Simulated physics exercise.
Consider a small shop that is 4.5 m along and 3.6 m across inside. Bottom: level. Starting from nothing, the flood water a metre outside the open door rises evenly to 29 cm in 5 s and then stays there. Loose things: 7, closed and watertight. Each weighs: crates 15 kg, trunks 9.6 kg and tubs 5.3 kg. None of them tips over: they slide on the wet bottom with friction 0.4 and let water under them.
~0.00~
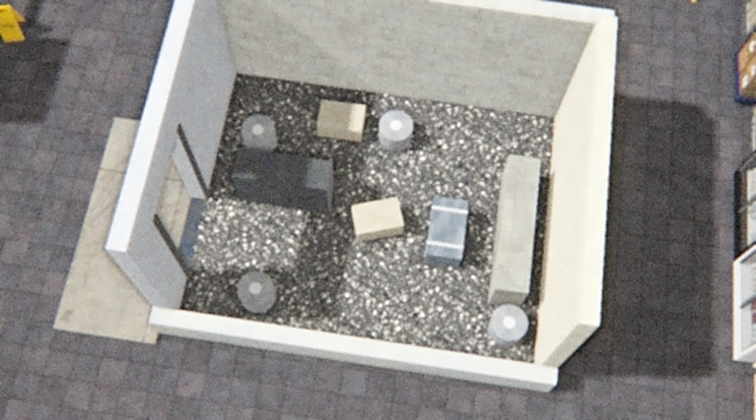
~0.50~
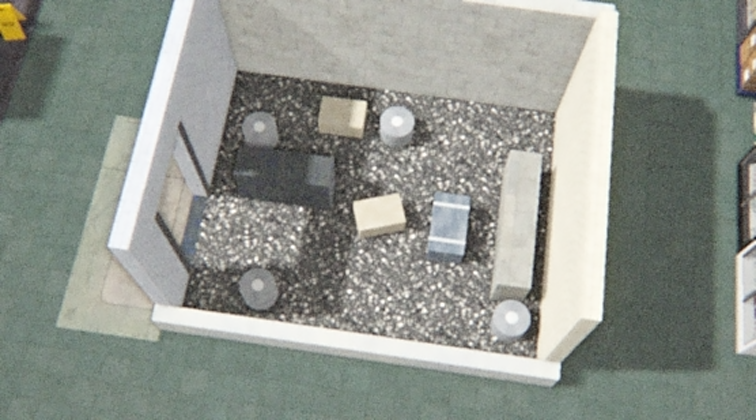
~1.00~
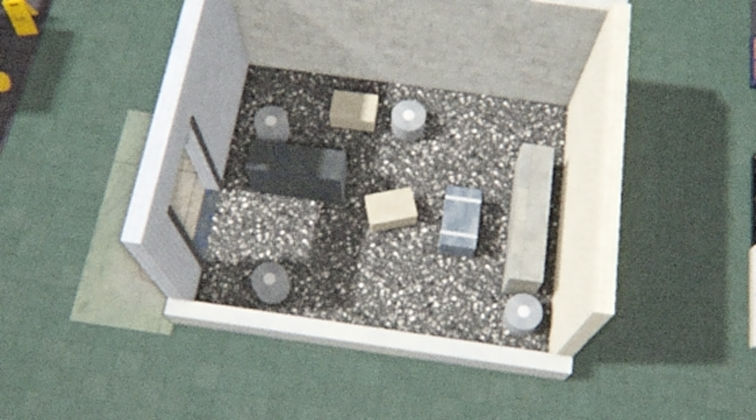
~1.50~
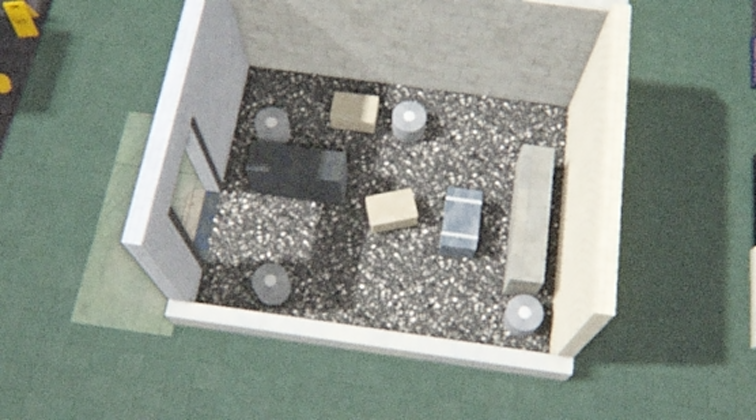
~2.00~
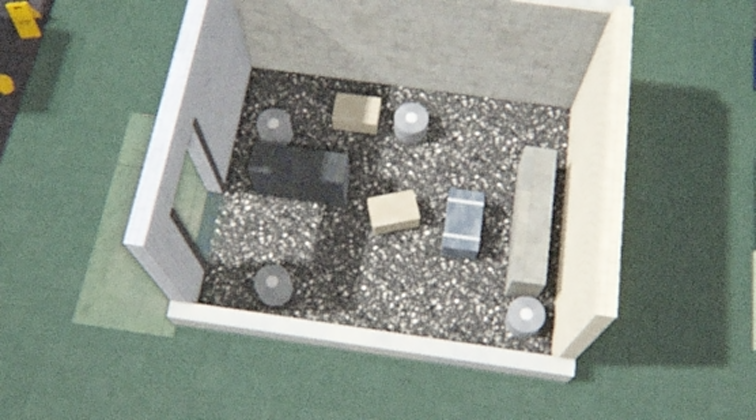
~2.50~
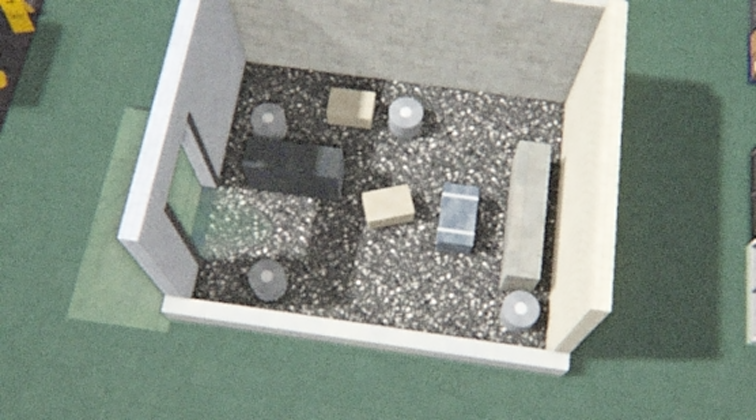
In a small shop, a little water spreads inside the left doorway while the furnishings stay still.
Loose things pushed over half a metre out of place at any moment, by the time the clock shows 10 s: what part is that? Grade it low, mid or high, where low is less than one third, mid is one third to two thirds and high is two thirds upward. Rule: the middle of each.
Grade: Mid.
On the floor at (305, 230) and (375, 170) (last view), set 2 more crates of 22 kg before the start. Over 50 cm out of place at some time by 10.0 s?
The first: Farther. The second: Not as far.
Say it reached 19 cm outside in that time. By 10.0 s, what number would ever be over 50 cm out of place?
It would come to 1 of them.
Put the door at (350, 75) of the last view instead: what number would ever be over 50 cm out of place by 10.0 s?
Then 6.
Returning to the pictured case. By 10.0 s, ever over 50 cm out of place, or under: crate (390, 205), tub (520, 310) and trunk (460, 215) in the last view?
In turn: Above the mark, below the mark, above the mark.
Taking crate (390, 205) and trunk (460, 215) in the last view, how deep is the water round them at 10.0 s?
Roughly 8 and 12 cm.
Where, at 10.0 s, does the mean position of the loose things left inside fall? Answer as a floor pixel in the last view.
About (404, 177).
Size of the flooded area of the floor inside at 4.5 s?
About 6.0 m2.
After 3.5 s 0 of 7 are over 50 cm from their spots; 0 afloat.
After 4.5 s 1 of 7 are over 50 cm from their spots; 0 afloat.
After 7.0 s 2 of 7 are over 50 cm from their spots; 2 afloat.
After 10.0 s 3 of 7 are over 50 cm from their spots, and 3 have been at some point; 5 afloat.
